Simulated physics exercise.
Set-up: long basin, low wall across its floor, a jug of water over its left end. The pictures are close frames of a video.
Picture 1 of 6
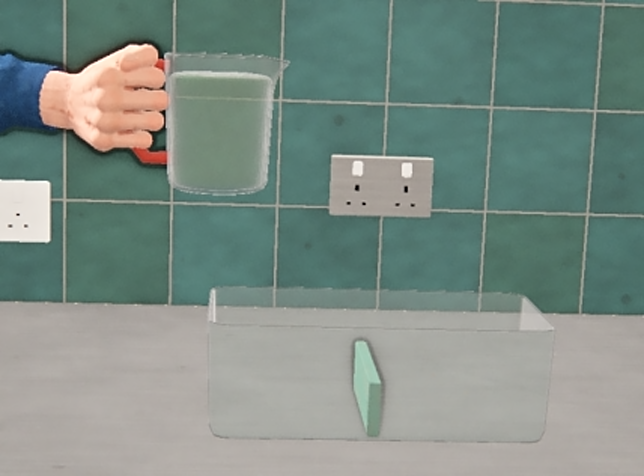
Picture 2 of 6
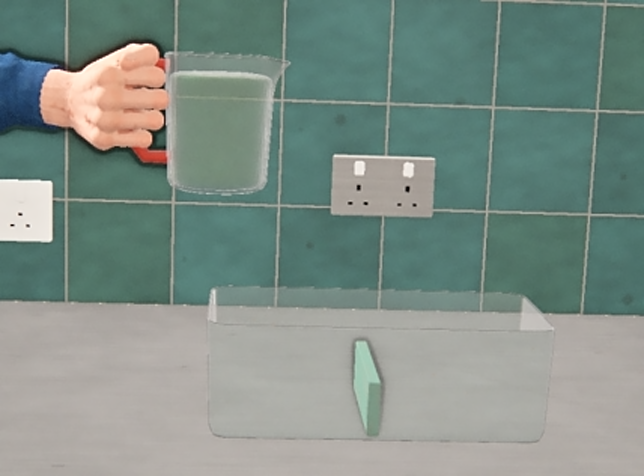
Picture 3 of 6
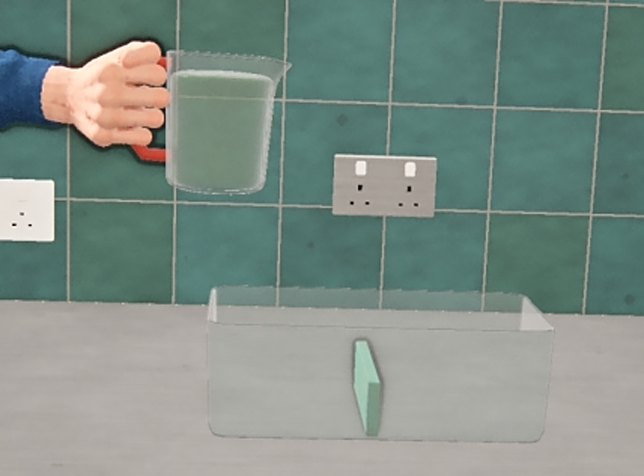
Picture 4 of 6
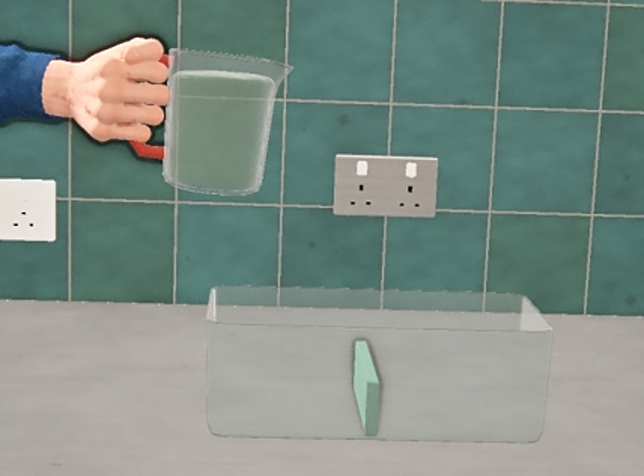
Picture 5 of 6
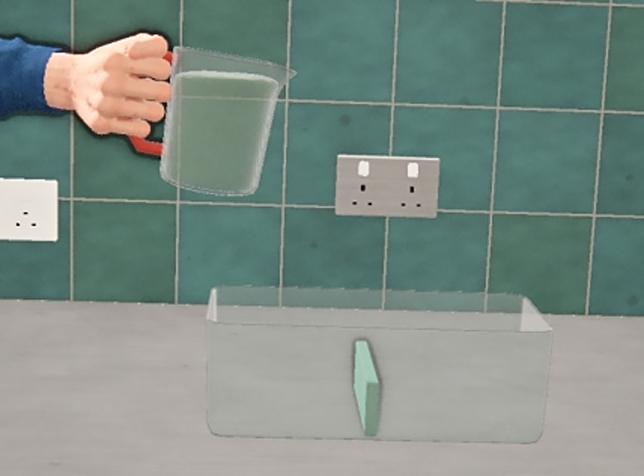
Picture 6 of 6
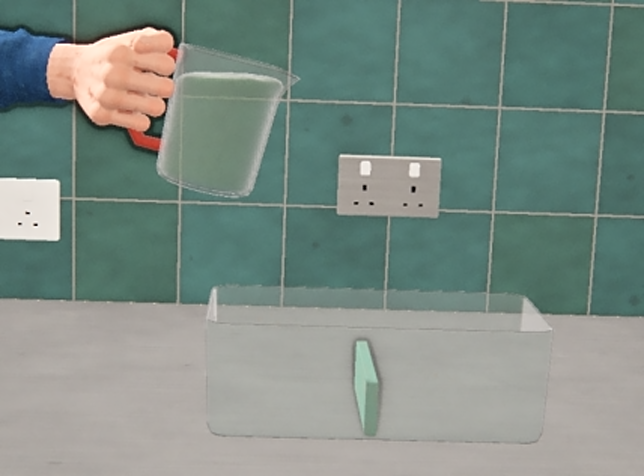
On a grey counter against green tiles, a long clear basin sat with a low green wall across its floor, while a hand above its left end slowly tilted a jug of water slightly rightward.
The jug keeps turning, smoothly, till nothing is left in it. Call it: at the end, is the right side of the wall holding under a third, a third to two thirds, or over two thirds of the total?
The right side holds a third to two thirds of the total.
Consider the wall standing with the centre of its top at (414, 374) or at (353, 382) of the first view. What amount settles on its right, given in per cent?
Around 5 percent in try one and around 65 percent in try two.
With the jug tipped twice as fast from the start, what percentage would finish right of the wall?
Around 20 per cent ends up there.
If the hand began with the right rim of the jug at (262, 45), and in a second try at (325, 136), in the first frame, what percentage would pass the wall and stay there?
Close to 10 in a hundred, and close to 65 in a hundred.
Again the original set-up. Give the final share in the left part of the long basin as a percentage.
About 55 per cent.
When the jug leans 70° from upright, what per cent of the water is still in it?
I'd put it at some 75 in a hundred.
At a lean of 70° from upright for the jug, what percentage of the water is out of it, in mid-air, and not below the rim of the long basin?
I'd say some 20 per cent of it.
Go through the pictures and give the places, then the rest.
In the first picture, tilt 0°; pouring edge (289, 61); surface from (169, 74) to (273, 78); the long basin's rim runs from (211, 306) to (539, 314); the wall's top is at (368, 363).
In the second picture, tilt 1°; pouring edge (290, 61); surface from (169, 74) to (273, 78).
In the third picture, tilt 2°; pouring edge (291, 63); surface from (171, 74) to (274, 79).
In the fourth picture, tilt 5°; pouring edge (293, 66); surface from (172, 74) to (276, 79).
In the fifth picture, tilt 8°; pouring edge (296, 71); surface from (175, 75) to (280, 81).
In the sixth picture, tilt 12°; pouring edge (300, 77); surface from (177, 78) to (285, 81).
A moment on, the jug is tipped part way and 76 per cent is still to pour, 2 is left of the wall and 4 right of it.
Next, the jug is tipped right over and 15 per cent is still to pour, 24 is left of the wall and 40 right of it.
Then the jug is tipped right over and 0 per cent is still to pour, 55 is left of the wall and 43 right of it.
Later the jug is tipped right over and 0 per cent is still to pour, 55 is left of the wall and 43 right of it.
Finally, 55 per cent lies left of the wall, 43 right of it and 2 outside.
